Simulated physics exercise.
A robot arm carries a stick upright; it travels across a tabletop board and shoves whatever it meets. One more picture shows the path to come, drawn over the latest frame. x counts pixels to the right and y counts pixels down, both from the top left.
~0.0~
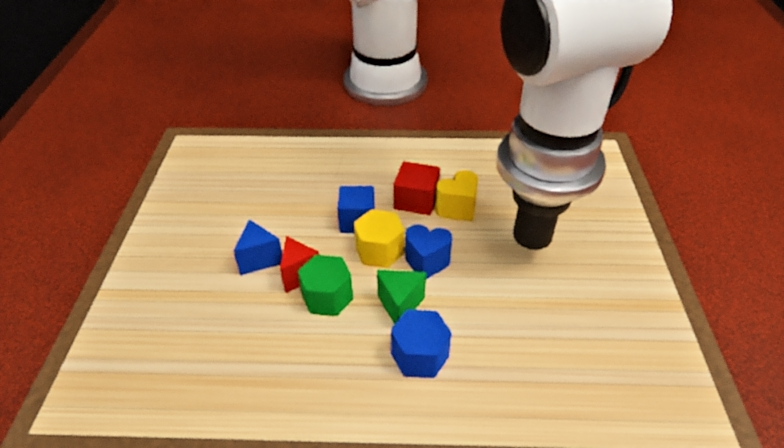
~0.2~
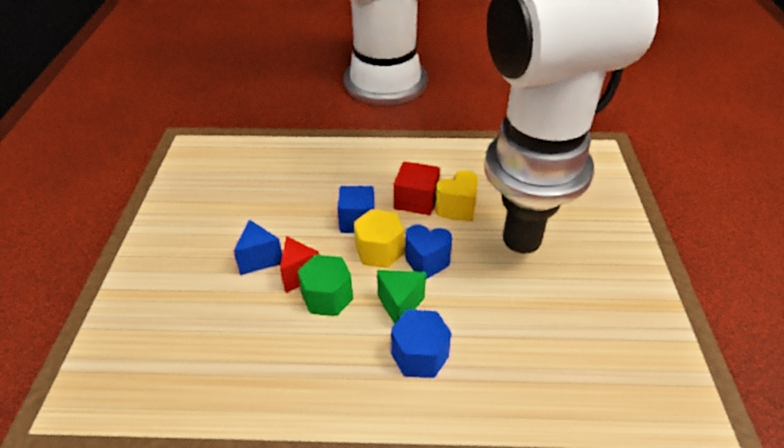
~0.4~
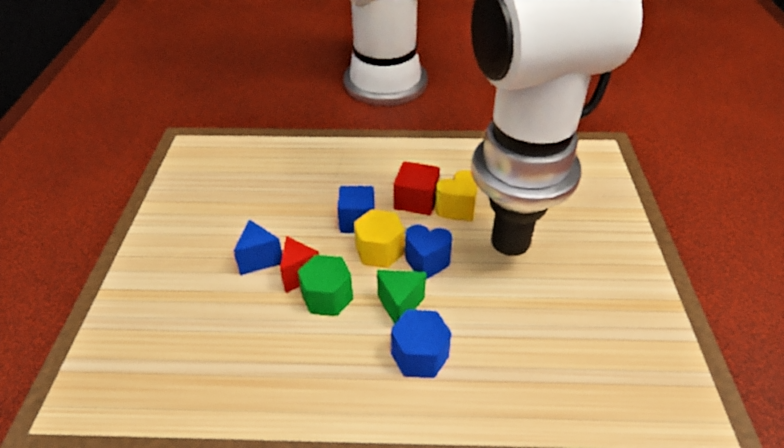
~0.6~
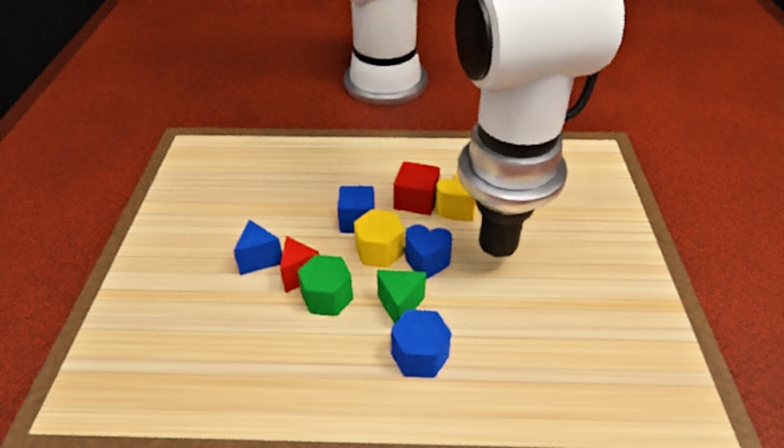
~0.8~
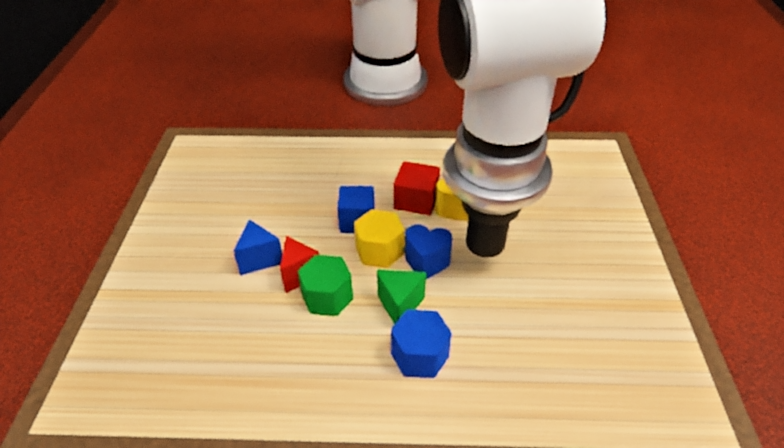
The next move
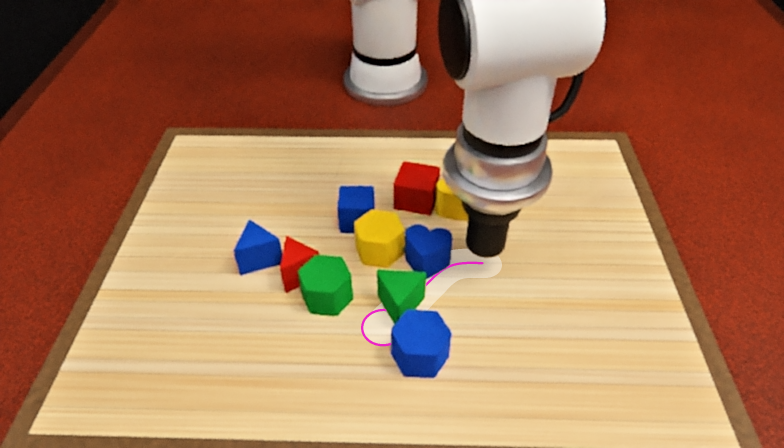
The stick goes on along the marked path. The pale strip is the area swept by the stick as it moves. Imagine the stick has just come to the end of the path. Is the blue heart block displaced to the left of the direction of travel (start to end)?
Short answer: No.
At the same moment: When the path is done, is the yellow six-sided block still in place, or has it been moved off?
Gets moved.
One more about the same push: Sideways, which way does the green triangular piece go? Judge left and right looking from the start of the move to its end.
Facing from start to end, it will go to the left.
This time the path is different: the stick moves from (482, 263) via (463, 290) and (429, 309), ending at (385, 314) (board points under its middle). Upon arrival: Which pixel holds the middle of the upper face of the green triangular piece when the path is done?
Somewhere near (359, 270).
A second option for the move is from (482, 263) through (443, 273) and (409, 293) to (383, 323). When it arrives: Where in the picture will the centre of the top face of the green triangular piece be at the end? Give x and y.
In the picture, that point is around (367, 329).
Drawn move, from (482, 263) via (441, 271) and (413, 297), ending at (383, 327).
On the path given first. One third of the way, stick (443, 252); yellow six-sided block (357, 226), turned 30° clockwise; blue heart block (399, 247).
Two thirds of the way, stick (414, 280); yellow six-sided block (349, 227), turned 50° clockwise; green triangular piece (391, 296), turned 30° clockwise; blue heart block (370, 260), turned 35° clockwise.
At the end, stick (383, 309); green six-sided block (319, 274); yellow six-sided block (349, 227), turned 50° clockwise; green triangular piece (357, 328), turned 25° clockwise; blue heart block (366, 261), turned 45° clockwise.
